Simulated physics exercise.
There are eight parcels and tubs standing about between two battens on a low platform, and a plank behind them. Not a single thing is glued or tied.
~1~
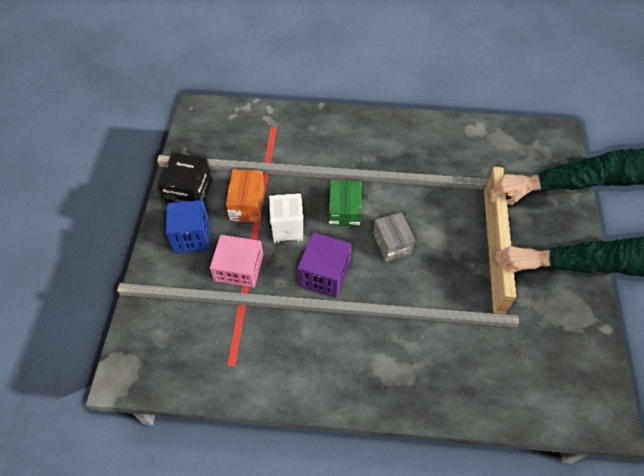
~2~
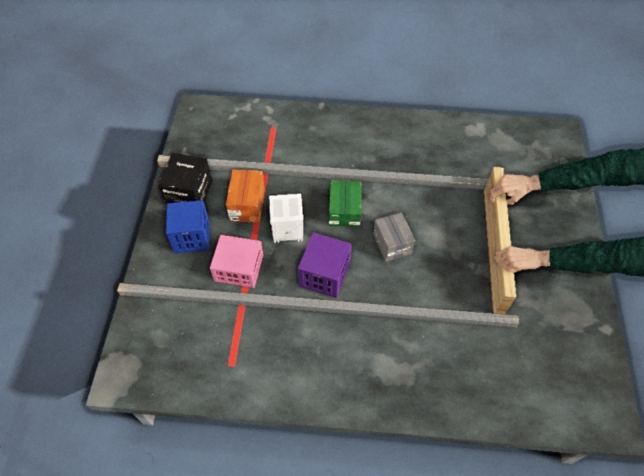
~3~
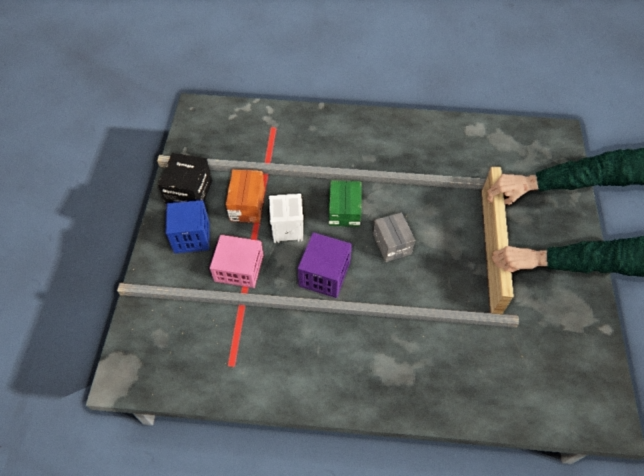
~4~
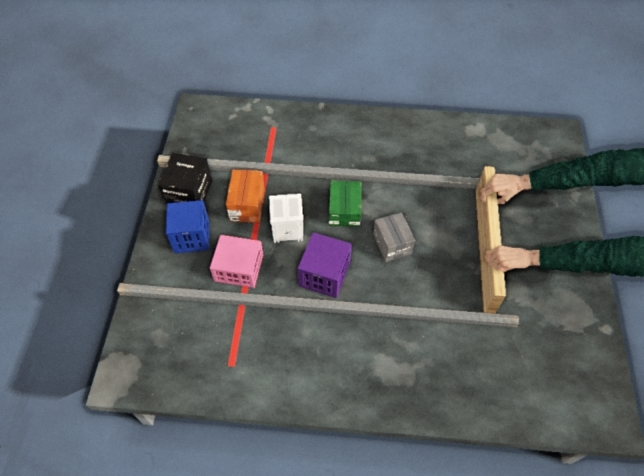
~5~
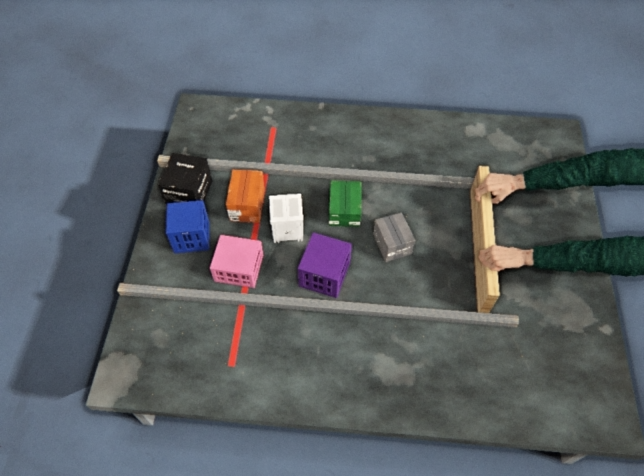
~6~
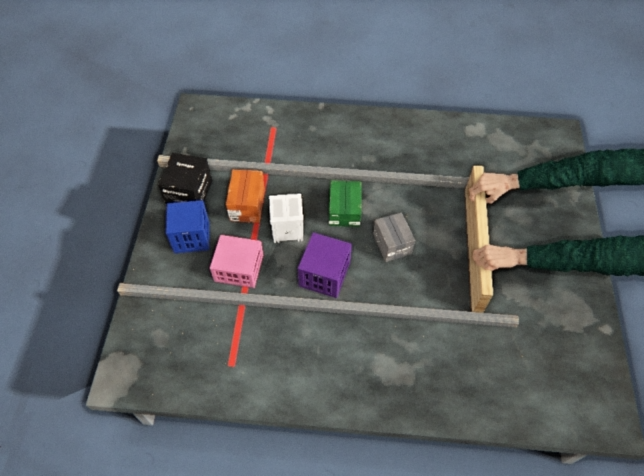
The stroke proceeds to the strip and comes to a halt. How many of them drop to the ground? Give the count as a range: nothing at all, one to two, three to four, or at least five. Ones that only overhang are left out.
The count is nothing at all.
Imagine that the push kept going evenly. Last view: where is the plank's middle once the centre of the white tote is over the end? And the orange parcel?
Points: About (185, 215) and about (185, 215).
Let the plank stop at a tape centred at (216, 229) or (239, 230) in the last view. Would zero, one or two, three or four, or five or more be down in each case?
Either one or two; no fall at all.
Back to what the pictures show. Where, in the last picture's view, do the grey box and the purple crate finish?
Grey box: About (241, 223); purple crate: About (227, 261).
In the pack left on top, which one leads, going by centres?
The black box winds up nearest.
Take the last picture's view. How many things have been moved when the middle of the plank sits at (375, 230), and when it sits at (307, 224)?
First 2, then 5.
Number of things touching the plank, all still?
So the total is 3.
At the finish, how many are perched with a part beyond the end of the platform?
The total would be 1.
Soon after, none off yet; black box at rest near (186, 182); blue crate at rest near (189, 227); orange parcel at rest near (246, 196).
In the end, the number that fall off is zero.
